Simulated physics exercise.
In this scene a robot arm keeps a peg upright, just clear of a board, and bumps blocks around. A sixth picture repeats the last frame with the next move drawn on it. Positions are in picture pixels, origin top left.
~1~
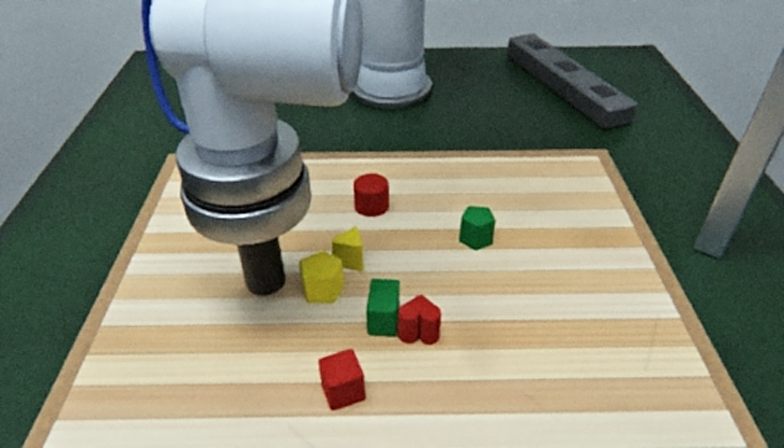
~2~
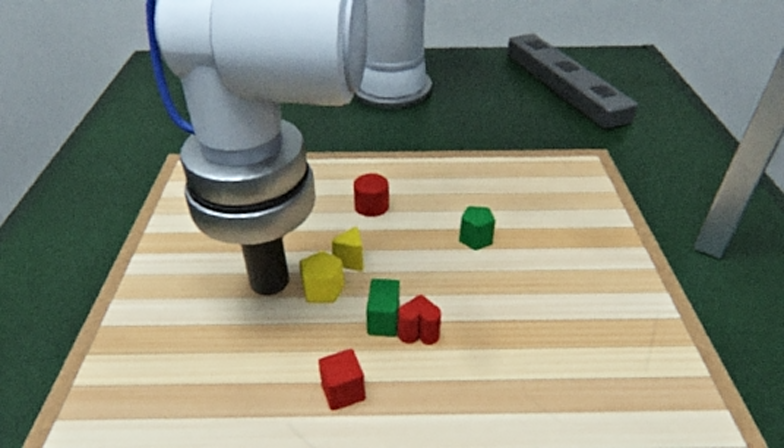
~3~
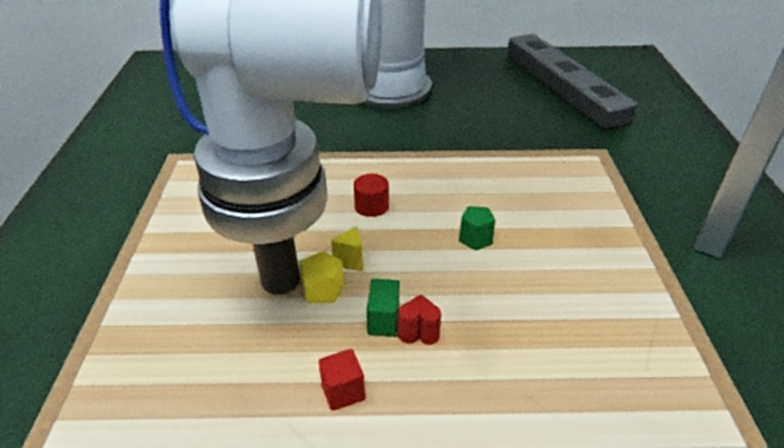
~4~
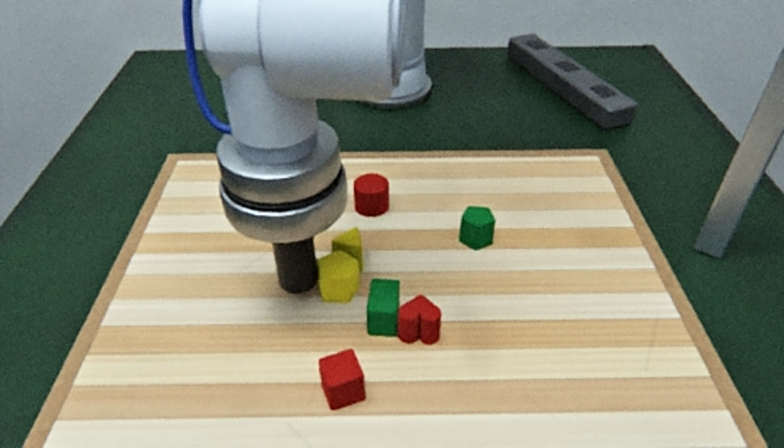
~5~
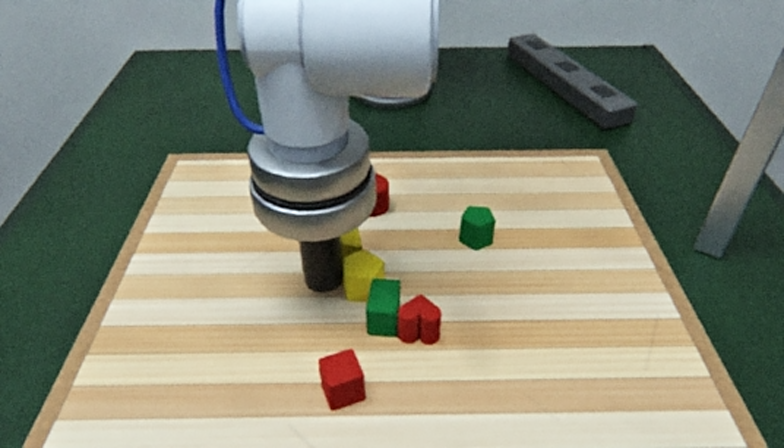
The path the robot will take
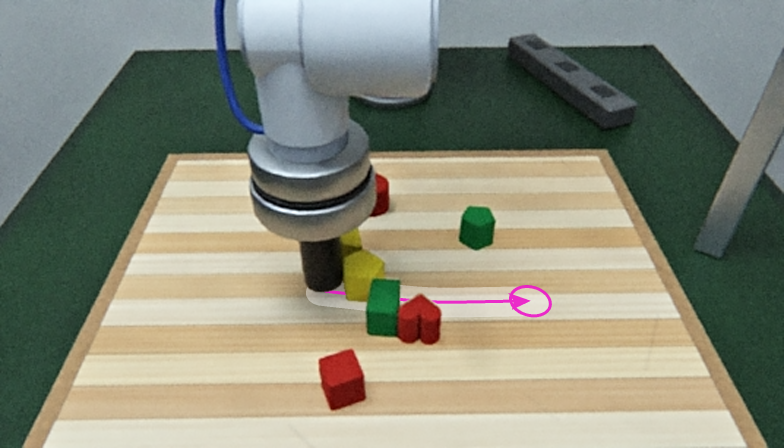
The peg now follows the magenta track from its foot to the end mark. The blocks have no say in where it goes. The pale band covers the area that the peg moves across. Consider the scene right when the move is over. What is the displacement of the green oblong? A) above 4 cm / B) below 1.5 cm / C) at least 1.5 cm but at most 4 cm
C (at least 1.5 cm but at most 4 cm)
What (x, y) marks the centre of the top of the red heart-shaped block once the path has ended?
Its top centre lands on (431, 328).
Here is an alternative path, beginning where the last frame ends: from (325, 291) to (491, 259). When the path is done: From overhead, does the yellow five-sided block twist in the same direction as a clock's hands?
Yes, that is what happens.
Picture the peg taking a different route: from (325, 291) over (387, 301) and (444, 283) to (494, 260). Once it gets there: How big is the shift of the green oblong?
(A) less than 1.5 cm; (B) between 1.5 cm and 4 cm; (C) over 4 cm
That would be B.
Path on the board, from (325, 291) by way of (427, 302) to (530, 301).
On the path given first. One third of the way, peg at (393, 286); yellow five-sided block at (428, 260), turned 30° anticlockwise; green oblong at (404, 299), turned 60° clockwise; red heart-shaped block at (426, 317), turned 15° clockwise.
Two thirds of the way, peg at (464, 289); yellow five-sided block at (465, 250), turned 75° anticlockwise; green oblong at (420, 303), turned 85° clockwise; red heart-shaped block at (431, 328), turned 40° clockwise.
At the end, peg at (533, 288); yellow triangular block in place; yellow five-sided block at (465, 250), turned 80° anticlockwise; green oblong at (420, 303), turned 85° clockwise; red heart-shaped block at (431, 328), turned 40° clockwise.
